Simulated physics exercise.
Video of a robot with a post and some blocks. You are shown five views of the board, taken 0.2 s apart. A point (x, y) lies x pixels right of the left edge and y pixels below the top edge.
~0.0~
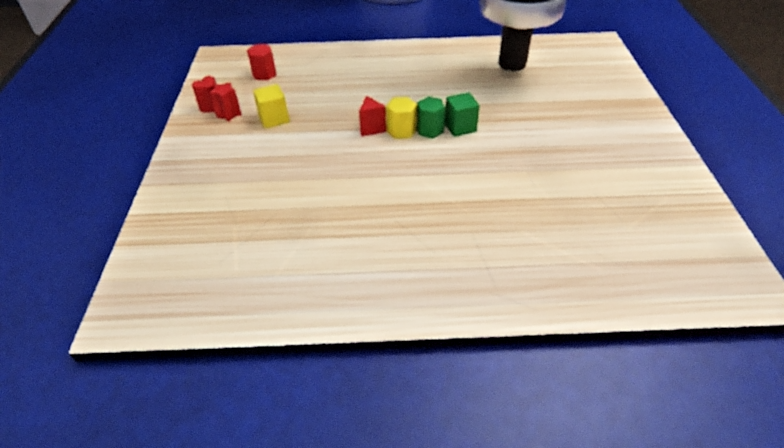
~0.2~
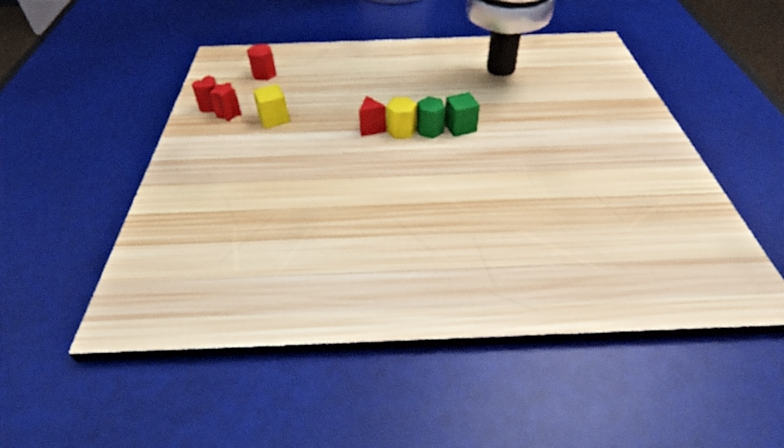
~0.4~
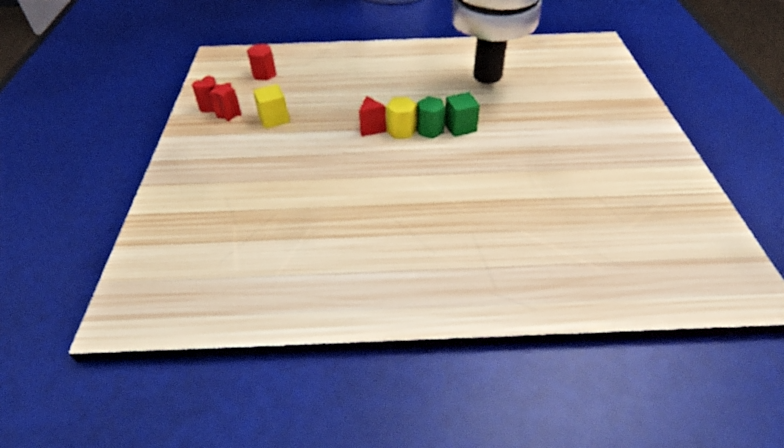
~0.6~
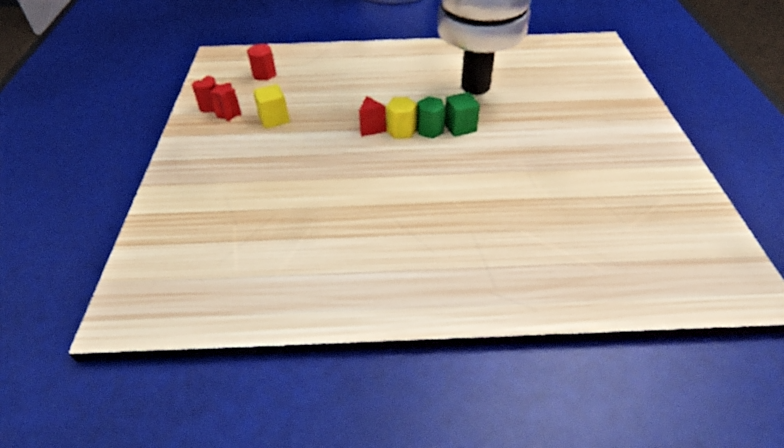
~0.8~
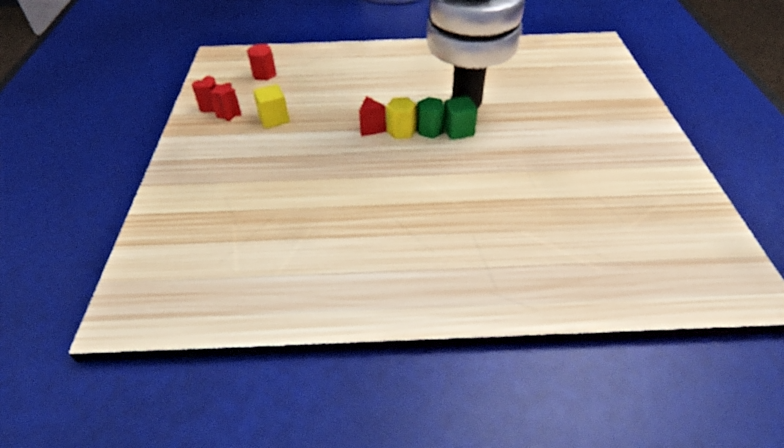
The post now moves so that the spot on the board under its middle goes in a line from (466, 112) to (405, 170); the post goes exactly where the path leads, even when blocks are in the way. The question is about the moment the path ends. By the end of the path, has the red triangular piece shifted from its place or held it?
By the end it has moved.
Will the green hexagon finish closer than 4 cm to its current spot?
I'd say no.
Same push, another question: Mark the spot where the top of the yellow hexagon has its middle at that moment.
It is at (379, 106).
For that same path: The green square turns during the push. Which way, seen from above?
Answer: Against the clock.
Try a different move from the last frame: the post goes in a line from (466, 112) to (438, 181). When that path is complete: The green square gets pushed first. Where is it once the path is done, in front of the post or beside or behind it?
It keeps leading.
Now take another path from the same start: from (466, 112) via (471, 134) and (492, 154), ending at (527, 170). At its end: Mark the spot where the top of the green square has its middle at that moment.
It should be at about (454, 124).
What follows on the original path. One third of the way, post at (447, 121); red triangular piece at (360, 103); yellow hexagon at (390, 106); green hexagon at (418, 110), turned 20° clockwise; green square at (455, 122).
Two thirds of the way, post at (427, 140); red triangular piece at (352, 101), turned 20° clockwise; yellow hexagon at (380, 106), turned 25° clockwise; green hexagon at (397, 120), turned 85° clockwise; green square at (455, 134), turned 35° anticlockwise.
At the end, post at (405, 160); red triangular piece at (352, 101), turned 20° clockwise; yellow hexagon at (379, 106), turned 30° clockwise; green hexagon at (389, 123), turned 115° clockwise; green square at (455, 135), turned 35° anticlockwise.
